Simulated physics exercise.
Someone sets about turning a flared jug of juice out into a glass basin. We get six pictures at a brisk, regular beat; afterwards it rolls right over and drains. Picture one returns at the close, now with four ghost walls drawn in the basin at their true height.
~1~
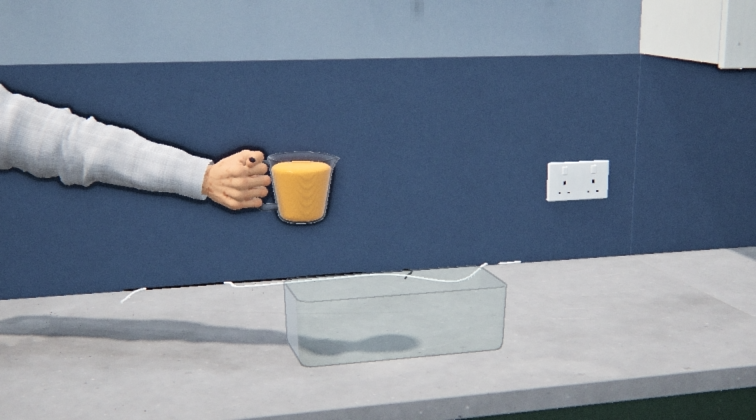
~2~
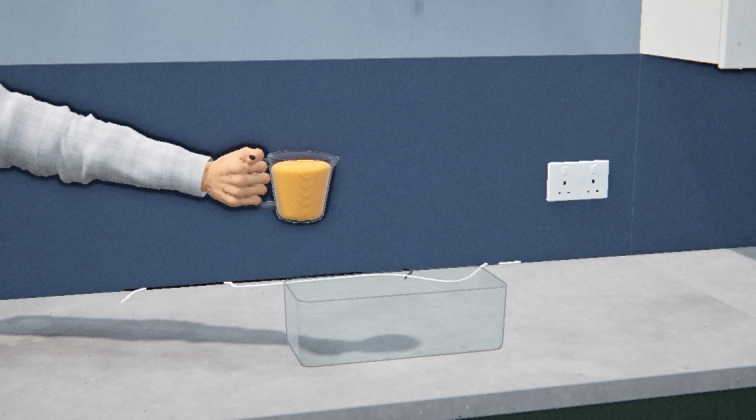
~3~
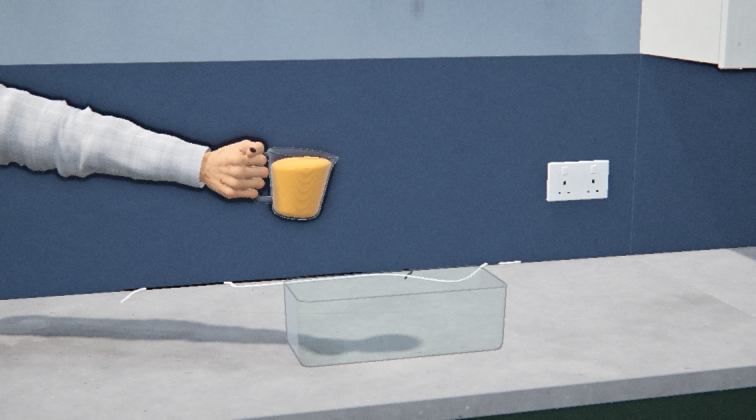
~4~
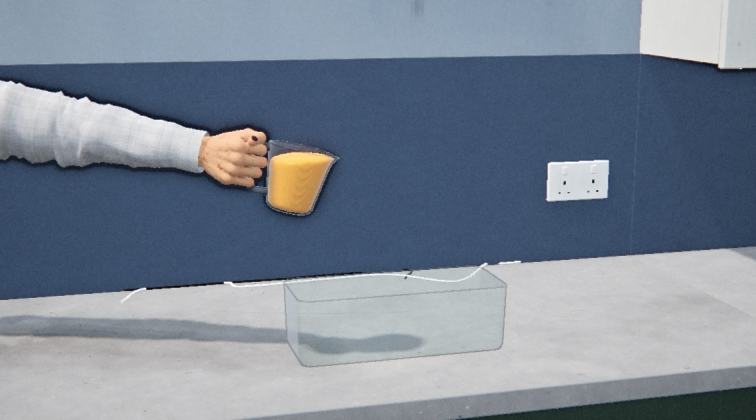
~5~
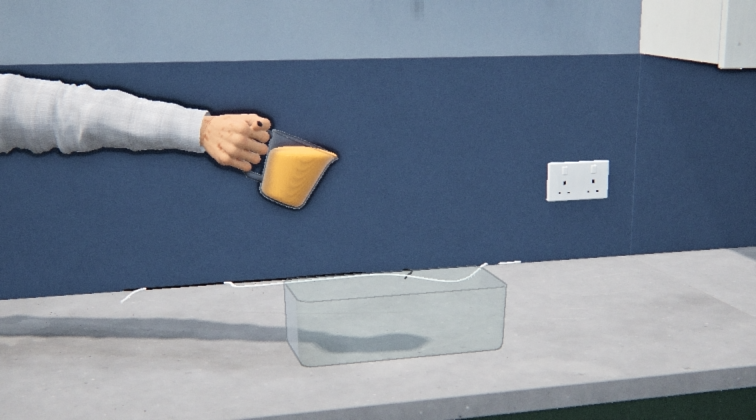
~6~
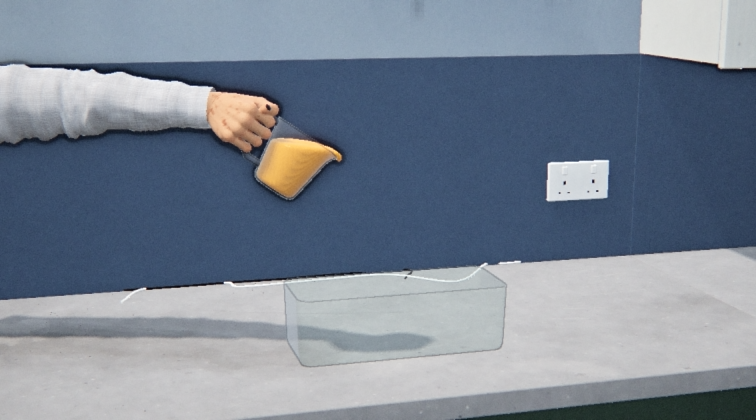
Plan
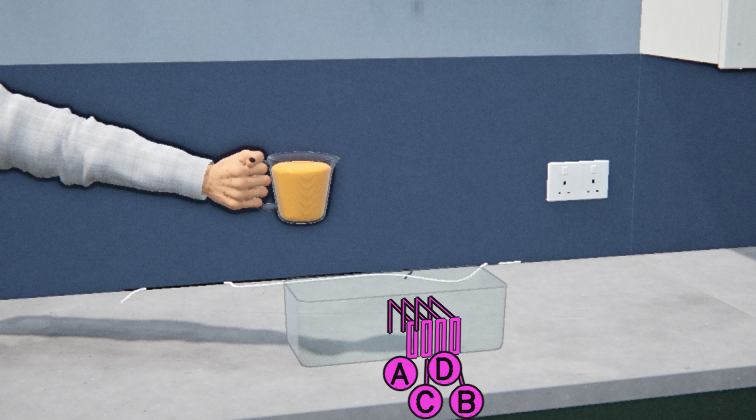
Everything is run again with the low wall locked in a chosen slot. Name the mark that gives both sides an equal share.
C is best.
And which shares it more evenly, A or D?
That would be A.
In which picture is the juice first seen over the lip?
Picture 6.
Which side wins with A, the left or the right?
More ends on the right.
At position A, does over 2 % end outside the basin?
Yes, it does.
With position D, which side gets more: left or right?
More ends on the left.
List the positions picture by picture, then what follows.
Upright, lip at (338, 157); basin from (299, 367) to (502, 348); nothing has left yet, in the first picture.
Upright, lip at (338, 157); nothing has left yet, in the second picture.
Tipped about 6°, lip at (337, 157); nothing has left yet, in the third picture.
Tipped about 13°, lip at (337, 157); nothing has left yet, in the fourth picture.
Tipped about 23°, lip at (337, 157); nothing has left yet, in the fifth picture.
Tipped about 35°, lip at (336, 157); juice is over the lip, down to (336, 157), in the sixth picture.
In magenta, A at (413, 361); B at (455, 357); C at (427, 360); D at (441, 358).
If A is chosen, about 19 % ends left of the wall and 75 % right of it; 6 % is lost outside.
If B is chosen, about 88 % ends left of the wall and 4 % right of it; 9 % is lost outside.
If C is chosen, about 54 % ends left of the wall and 40 % right of it; 5 % is lost outside.
If D is chosen, about 86 % ends left of the wall and 3 % right of it; 12 % is lost outside.
